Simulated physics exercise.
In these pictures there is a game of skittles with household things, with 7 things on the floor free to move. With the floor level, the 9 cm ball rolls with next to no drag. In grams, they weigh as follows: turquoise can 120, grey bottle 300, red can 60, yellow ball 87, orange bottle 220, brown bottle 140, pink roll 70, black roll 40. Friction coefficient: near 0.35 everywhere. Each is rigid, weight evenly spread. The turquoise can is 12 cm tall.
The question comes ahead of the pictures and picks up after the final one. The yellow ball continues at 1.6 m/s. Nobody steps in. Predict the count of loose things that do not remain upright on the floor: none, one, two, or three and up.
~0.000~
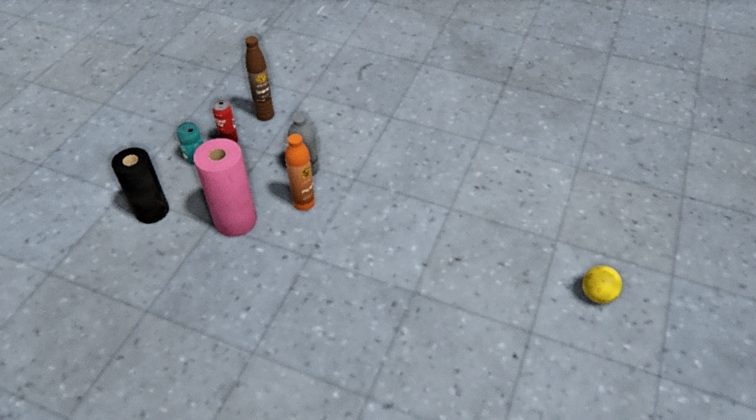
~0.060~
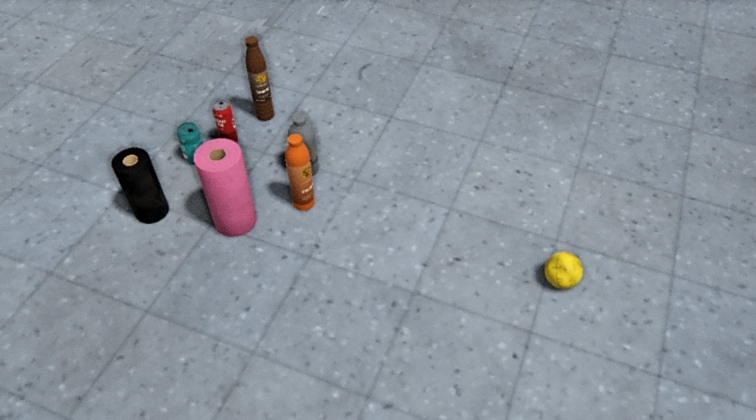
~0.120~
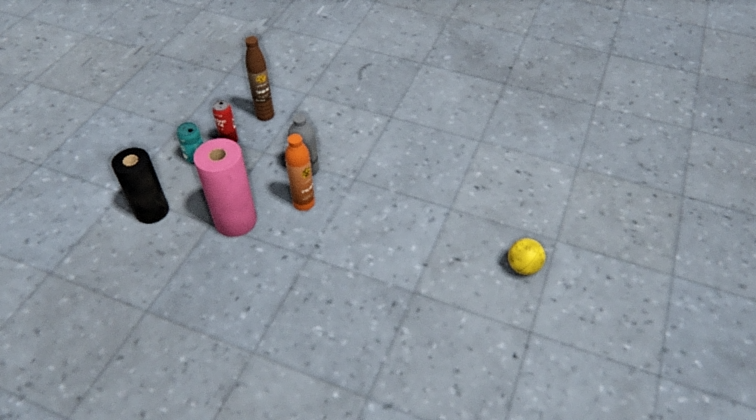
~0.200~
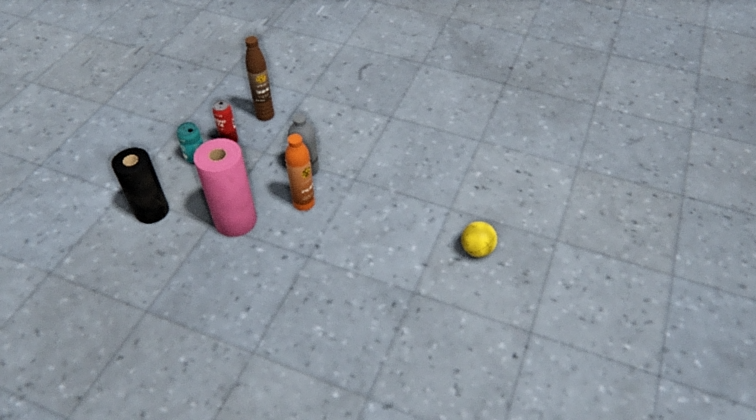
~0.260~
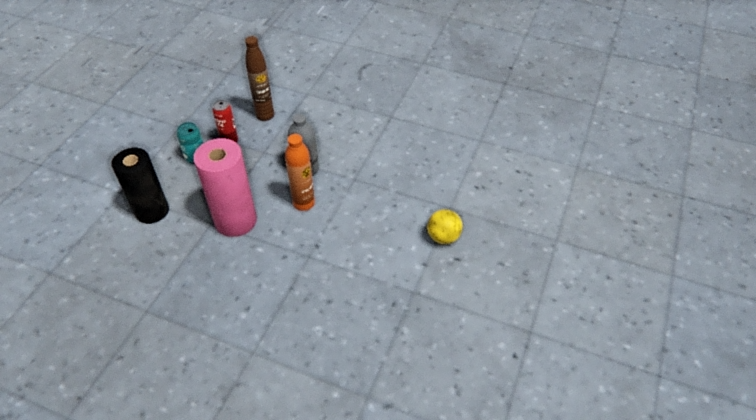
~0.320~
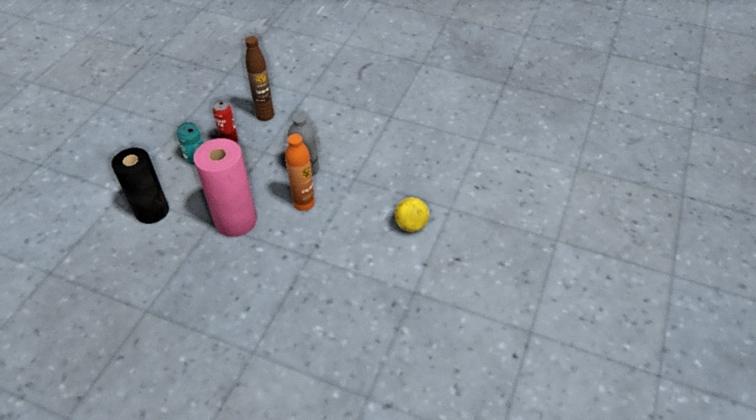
The count is none.
After 0.42 s, ball 68 cm along; yellow ball near (359, 195).
After 0.82 s, ball 81 cm along; yellow ball near (326, 169).
After 1.62 s, ball 78 cm along; yellow ball near (348, 159); orange bottle moved 2 cm.
After 3.02 s, ball 74 cm along; yellow ball near (383, 142).
In the end (4.0 s), all 7 under 8 cm from the start. At the end, from the last picture's camera, turquoise can near (192, 144), grey bottle near (301, 143).
